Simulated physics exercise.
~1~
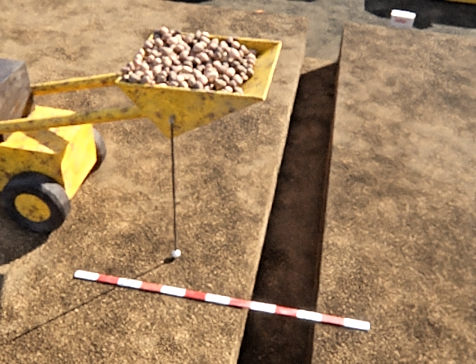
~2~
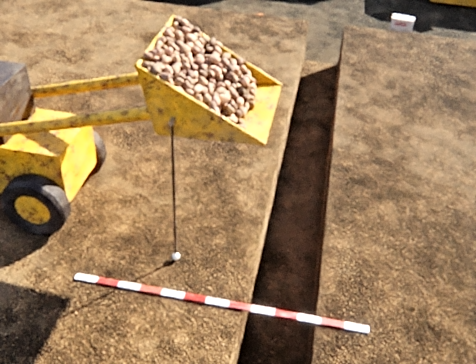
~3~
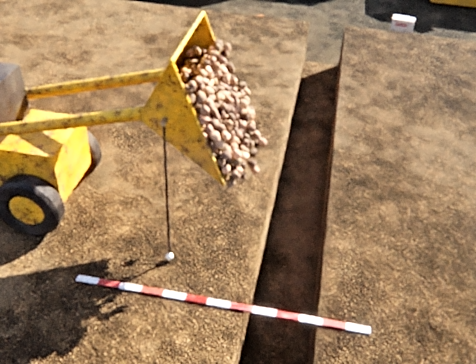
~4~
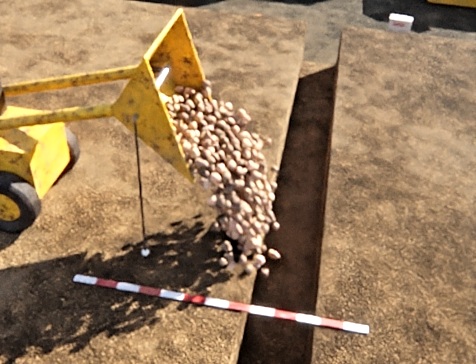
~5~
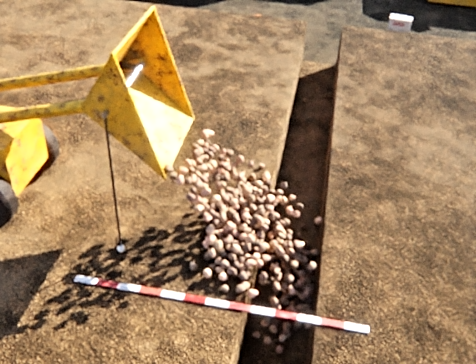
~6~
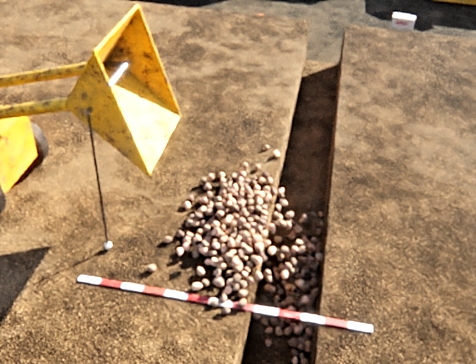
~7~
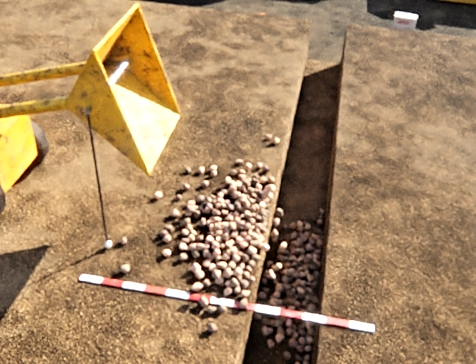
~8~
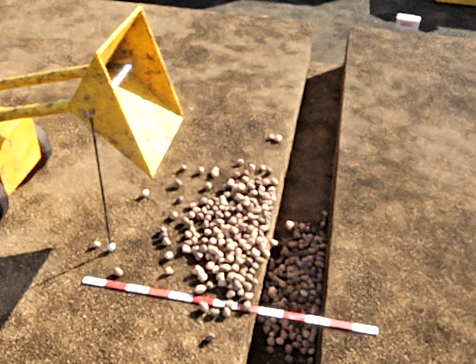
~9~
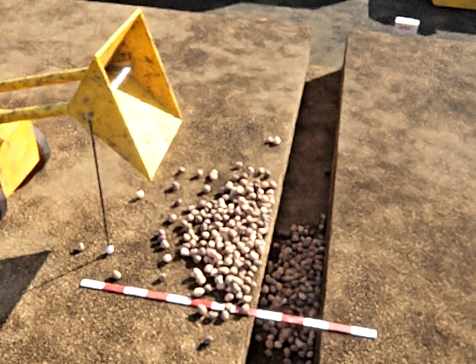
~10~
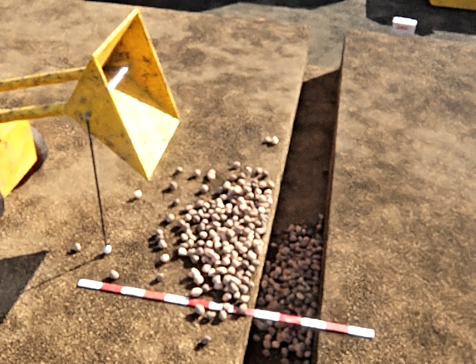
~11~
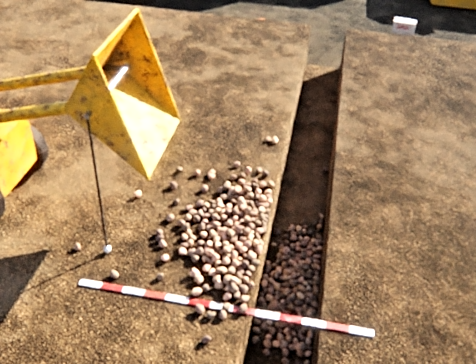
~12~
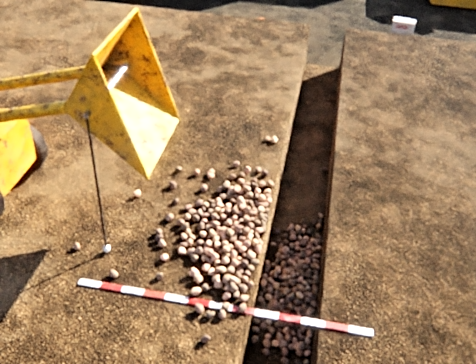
A yellow loader tipped its bucket of round stones toward a narrow trench while drawing back to the left, spilling them in a stream. They settled, roughly half in the trench and the rest heaped beside it around a red-and-white striped staff.
